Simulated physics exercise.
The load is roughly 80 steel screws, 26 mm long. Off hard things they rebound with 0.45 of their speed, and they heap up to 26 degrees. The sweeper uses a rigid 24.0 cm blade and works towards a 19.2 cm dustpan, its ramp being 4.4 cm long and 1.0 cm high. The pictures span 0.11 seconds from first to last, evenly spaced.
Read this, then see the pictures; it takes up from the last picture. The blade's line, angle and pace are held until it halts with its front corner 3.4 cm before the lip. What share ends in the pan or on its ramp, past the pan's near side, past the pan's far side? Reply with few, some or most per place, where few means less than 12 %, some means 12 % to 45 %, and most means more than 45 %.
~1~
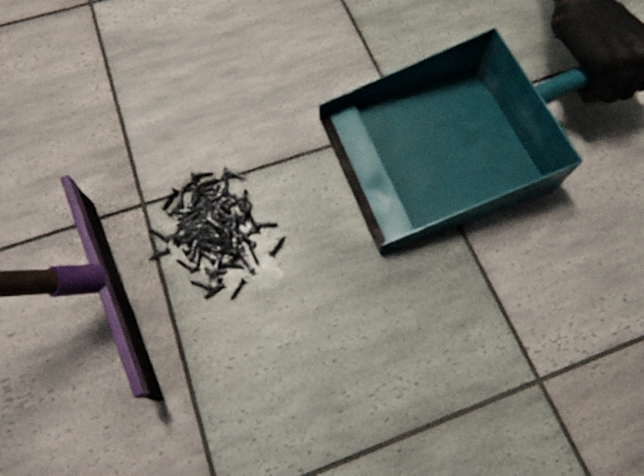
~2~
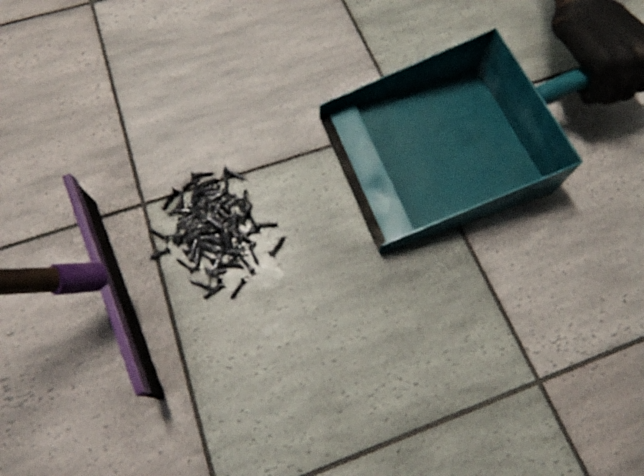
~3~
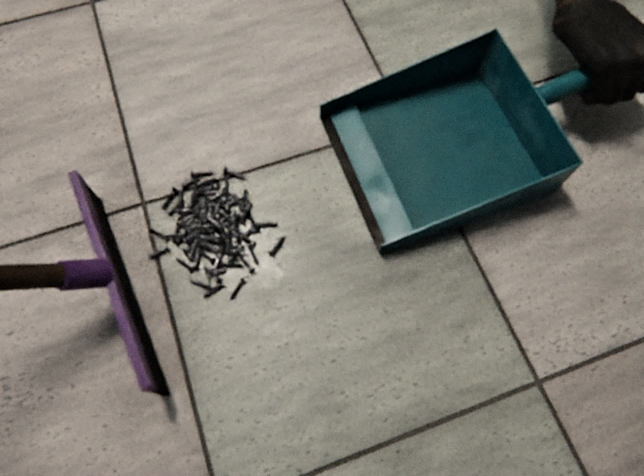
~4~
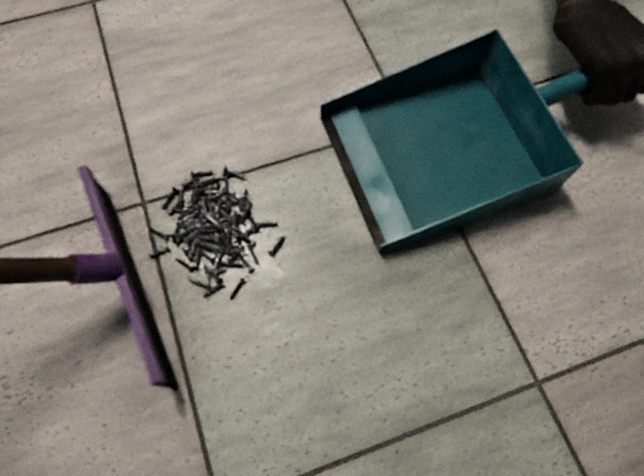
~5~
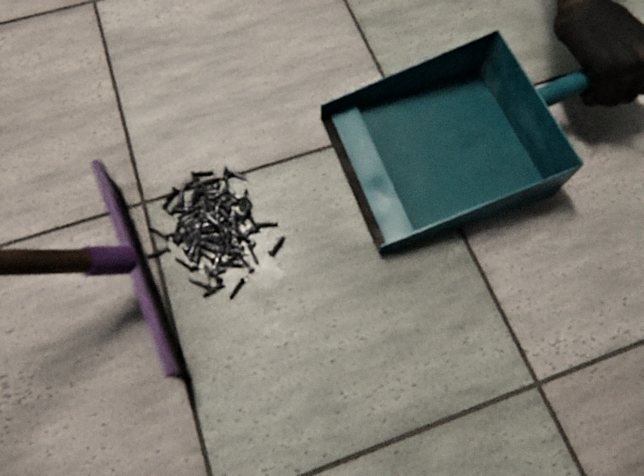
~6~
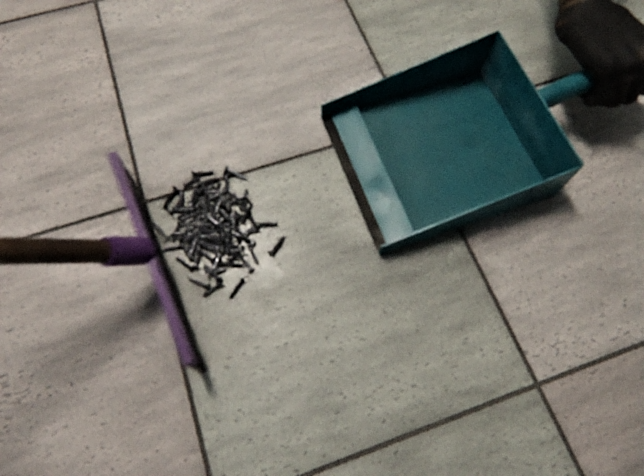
In the pan or on its ramp = some, past the pan's near side = few, past the pan's far side = few.
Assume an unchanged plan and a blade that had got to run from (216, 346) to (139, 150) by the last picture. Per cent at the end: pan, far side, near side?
Pan 60, far 5, near 0.
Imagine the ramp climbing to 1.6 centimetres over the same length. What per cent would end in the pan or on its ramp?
With that ramp, near 20 per cent.
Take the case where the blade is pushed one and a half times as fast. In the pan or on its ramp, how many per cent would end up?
About 60 per cent.
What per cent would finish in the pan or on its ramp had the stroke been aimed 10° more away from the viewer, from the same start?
Under that change, roughly 25 in a hundred.
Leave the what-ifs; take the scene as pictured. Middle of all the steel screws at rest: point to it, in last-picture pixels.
Approximately (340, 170) in the last picture.
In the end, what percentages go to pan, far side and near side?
Final shares - pan: 25%, near side: 0%, far side: 5%.
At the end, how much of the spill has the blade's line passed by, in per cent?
Roughly 0 in a hundred.
Then, 0.13 s after the last picture, middle of the blade 13 cm from the lip; 0 % over the lip, far side 0 %, near side 0 %.
Then, 0.21 s after the last picture, middle of the blade 7 cm from the lip; 0 % over the lip, far side 5 %, near side 0 %.
Then, 0.43 s after the last picture, middle of the blade 5 cm from the lip; 35 % over the lip, far side 5 %, near side 0 %.
In the end, pan 25 %, near side 0 %, far side 5 %, in front of the lip or behind the blade 70 %.
